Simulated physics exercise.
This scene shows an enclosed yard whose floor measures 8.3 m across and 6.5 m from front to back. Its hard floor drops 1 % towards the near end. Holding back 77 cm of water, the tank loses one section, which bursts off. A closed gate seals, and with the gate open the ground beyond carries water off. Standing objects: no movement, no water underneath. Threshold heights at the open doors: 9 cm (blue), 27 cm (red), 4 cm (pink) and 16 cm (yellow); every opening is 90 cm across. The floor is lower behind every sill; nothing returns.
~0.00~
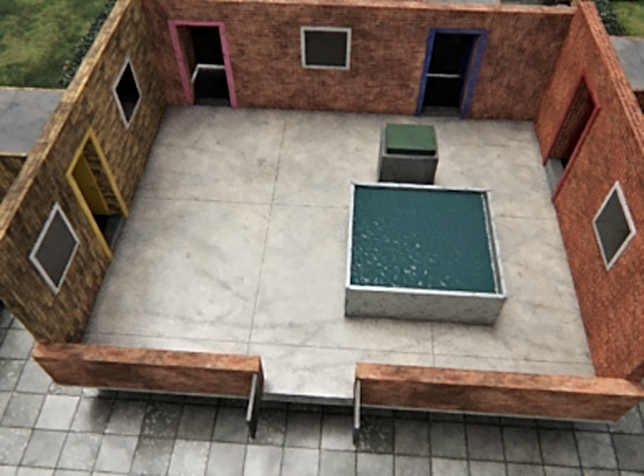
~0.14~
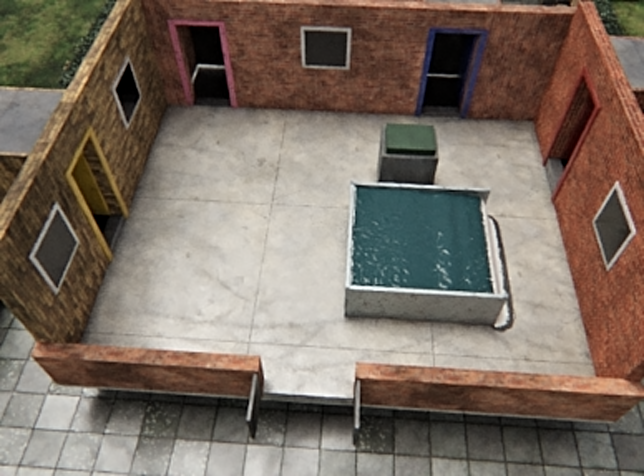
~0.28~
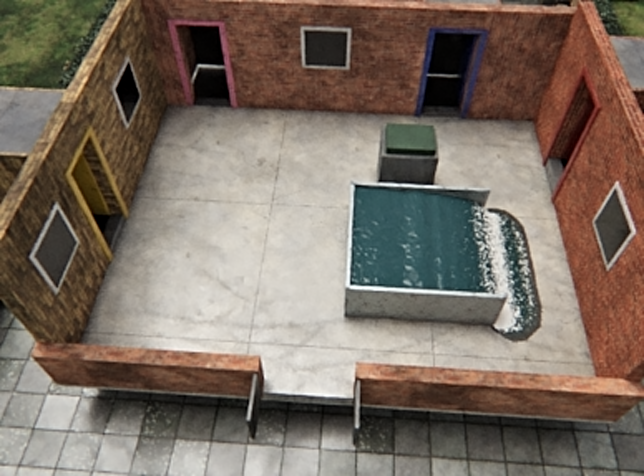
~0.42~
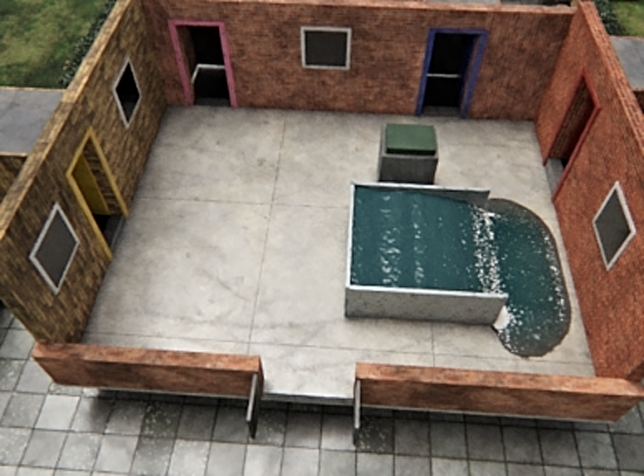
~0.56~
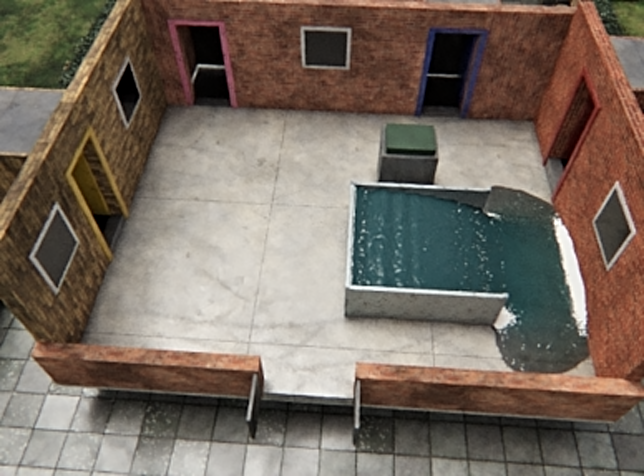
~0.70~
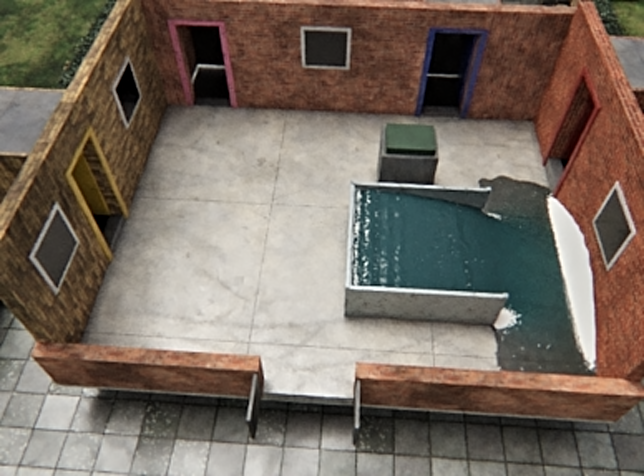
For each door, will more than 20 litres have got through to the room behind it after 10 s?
Outcome: At the blue door the amount let in will top the limit; at the red door the amount let in will fall short of the limit; at the pink door the amount let in will top the limit; at the yellow door the amount let in will fall short of the limit.
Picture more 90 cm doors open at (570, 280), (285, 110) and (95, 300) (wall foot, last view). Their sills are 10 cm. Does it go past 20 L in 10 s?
In that order: Beyond it, short of it, beyond it.
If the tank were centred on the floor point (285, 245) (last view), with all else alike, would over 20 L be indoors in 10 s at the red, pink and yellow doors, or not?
Compared with that limit, red falls short, pink falls short and yellow falls short.
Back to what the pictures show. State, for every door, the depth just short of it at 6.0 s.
In cm: Blue 9, red 12, pink 3, yellow 11.
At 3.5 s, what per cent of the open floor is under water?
Close to 50 in a hundred.
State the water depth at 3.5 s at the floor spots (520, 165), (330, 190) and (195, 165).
Taking the spots in order: 11 cm, 0 cm, 0 cm.
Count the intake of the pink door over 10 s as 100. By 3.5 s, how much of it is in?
It comes to about 0 per cent.
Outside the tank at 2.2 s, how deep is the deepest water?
Up to near 62 cm.
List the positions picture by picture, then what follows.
Still water, 77 cm deep, in the tank at (422, 238), in the first frame.
The front is at a hidden place, 1.2 m from the gap at (487, 258); 0.6 m2 of floor is under water; 77 cm left at the back of the tank, in the second frame.
The front is at (500, 213), 1.4 m from the gap at (486, 260); 1.9 m2 of floor is under water; 77 cm left at the back of the tank, in the third frame.
Water pours out at (486, 261) and has run 1.7 m, to (541, 349); typically 12 cm deep outside, 77 cm at the tank's back, in the fourth frame.
The front is at (566, 365), 2.1 m from the gap at (486, 262); 5.1 m2 of floor is under water; 73 cm left at the back of the tank, in the fifth frame.
Water pours out at (485, 262) and has run 2.5 m, to (550, 191); typically 13 cm deep outside, 65 cm at the tank's back, in the sixth frame.
After 1.4 s water covers 15 % of the floor and is deepest (60 cm) near (601, 399); blue door not reached, red door 19 cm at the sill, 0 L in, pink door not reached, yellow door not reached.
After 2.2 s water covers 25 % of the floor and is deepest (62 cm) near (599, 388); blue door not reached, red door 22 cm at the sill, 0 L in, pink door not reached, yellow door not reached.
After 3.5 s water covers 50 % of the floor and is deepest (34 cm) near (601, 399); blue door 18 cm at the sill, 25 L in, red door 15 cm at the sill, 0 L in, pink door not reached, yellow door not reached.
After 6.0 s water covers 90 % of the floor and is deepest (23 cm) near (84, 334); blue door 9 cm at the sill, 61 L in, red door 12 cm at the sill, 0 L in, pink door 3 cm at the sill, 0 L in, yellow door 11 cm at the sill, 0 L in.
After 10.0 s water covers 100 % of the floor and is deepest (14 cm) near (554, 396); blue door 5 cm at the sill, 61 L in, red door 9 cm at the sill, 0 L in, pink door 11 cm at the sill, 52 L in, yellow door 8 cm at the sill, 0 L in.
